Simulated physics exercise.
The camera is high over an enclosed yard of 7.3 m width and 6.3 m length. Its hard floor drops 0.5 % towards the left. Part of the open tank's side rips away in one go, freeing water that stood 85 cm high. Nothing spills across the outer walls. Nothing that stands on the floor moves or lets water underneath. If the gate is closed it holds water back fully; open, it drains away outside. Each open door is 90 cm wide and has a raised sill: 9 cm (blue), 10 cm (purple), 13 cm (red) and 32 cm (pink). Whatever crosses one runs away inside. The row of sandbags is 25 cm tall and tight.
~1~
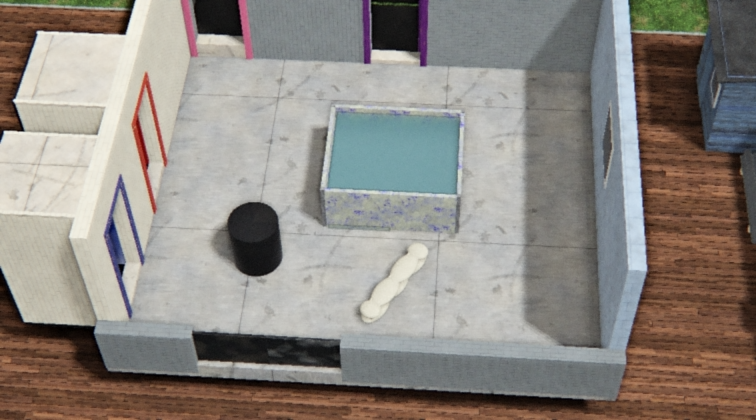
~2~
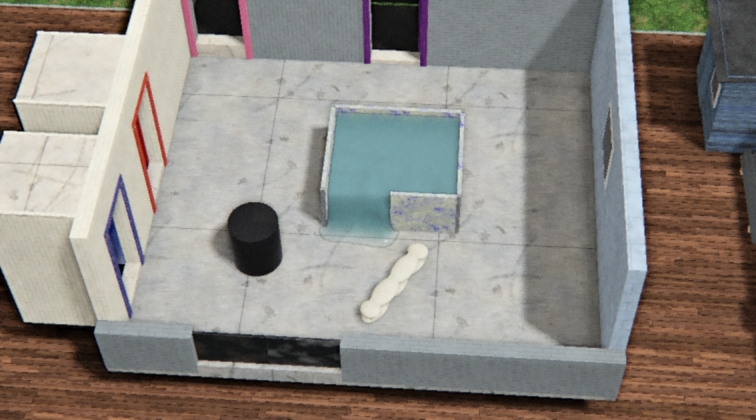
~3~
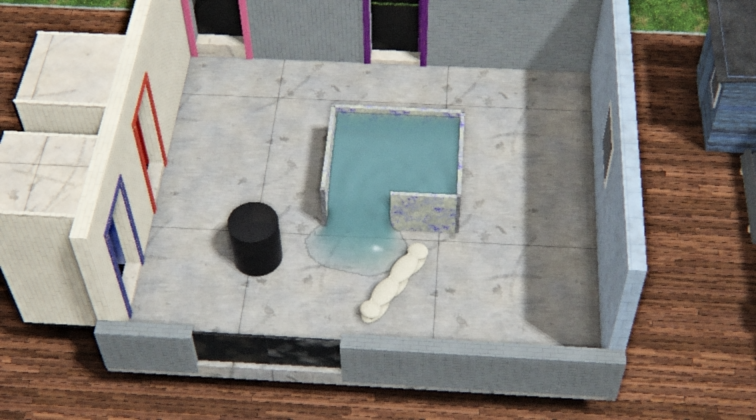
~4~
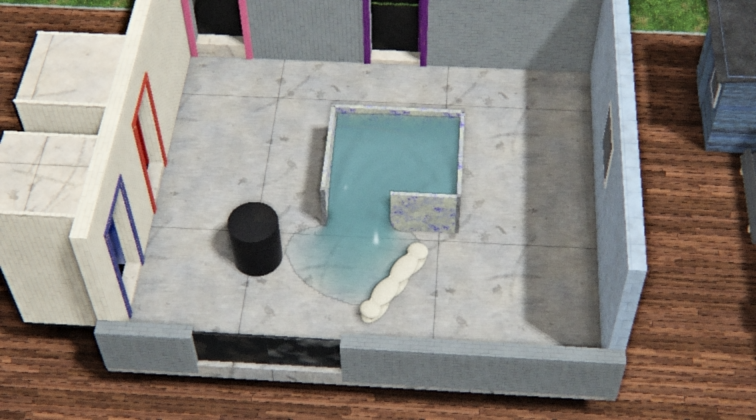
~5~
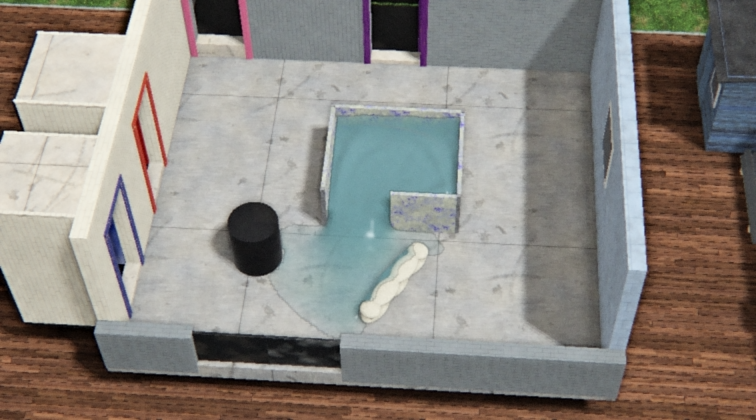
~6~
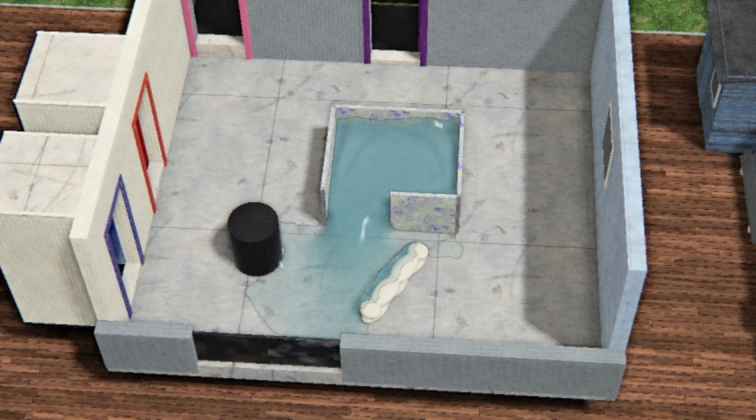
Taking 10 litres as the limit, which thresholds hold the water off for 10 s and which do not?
Door by door: At the blue door it goes over the limit; at the purple door it stays under the limit; at the red door it keeps below the limit; at the pink door it does not reach the limit.
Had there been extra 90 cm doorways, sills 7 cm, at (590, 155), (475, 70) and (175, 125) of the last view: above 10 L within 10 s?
In that order: Not over, not over, below.
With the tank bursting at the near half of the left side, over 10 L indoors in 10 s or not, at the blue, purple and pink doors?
Then: Blue above, purple under, pink below.
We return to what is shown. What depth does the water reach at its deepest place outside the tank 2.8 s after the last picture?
Up to some 34 cm.
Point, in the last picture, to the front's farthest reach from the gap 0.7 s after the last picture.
Around (158, 349).
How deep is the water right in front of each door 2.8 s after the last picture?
Depths in cm: Blue 26, purple 0, red 7, pink 0.
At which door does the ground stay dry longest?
Last comes the purple one.
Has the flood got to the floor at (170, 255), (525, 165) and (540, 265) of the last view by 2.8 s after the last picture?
In that order: Under water, not reached, wet.
Then, 0.7 s after the last picture water covers 20 % of the floor and is deepest (53 cm) near (310, 357); blue door not reached, purple door not reached, red door not reached, pink door not reached.
Then, 1.5 s after the last picture water covers 25 % of the floor and is deepest (56 cm) near (124, 347); blue door 23 cm at the sill, 6 L in, purple door not reached, red door not reached, pink door not reached.
Then, 2.8 s after the last picture water covers 45 % of the floor and is deepest (34 cm) near (147, 348); blue door 26 cm at the sill, 132 L in, purple door not reached, red door 7 cm at the sill, 0 L in, pink door not reached.
Then, 5.3 s after the last picture water covers 80 % of the floor and is deepest (20 cm) near (141, 271); blue door 19 cm at the sill, 302 L in, purple door 3 cm at the sill, 0 L in, red door 8 cm at the sill, 0 L in, pink door 15 cm at the sill, 0 L in.
Then, 9.3 s after the last picture water covers 95 % of the floor and is deepest (12 cm) near (124, 347); blue door 11 cm at the sill, 368 L in, purple door 6 cm at the sill, 0 L in, red door 5 cm at the sill, 0 L in, pink door 11 cm at the sill, 0 L in.
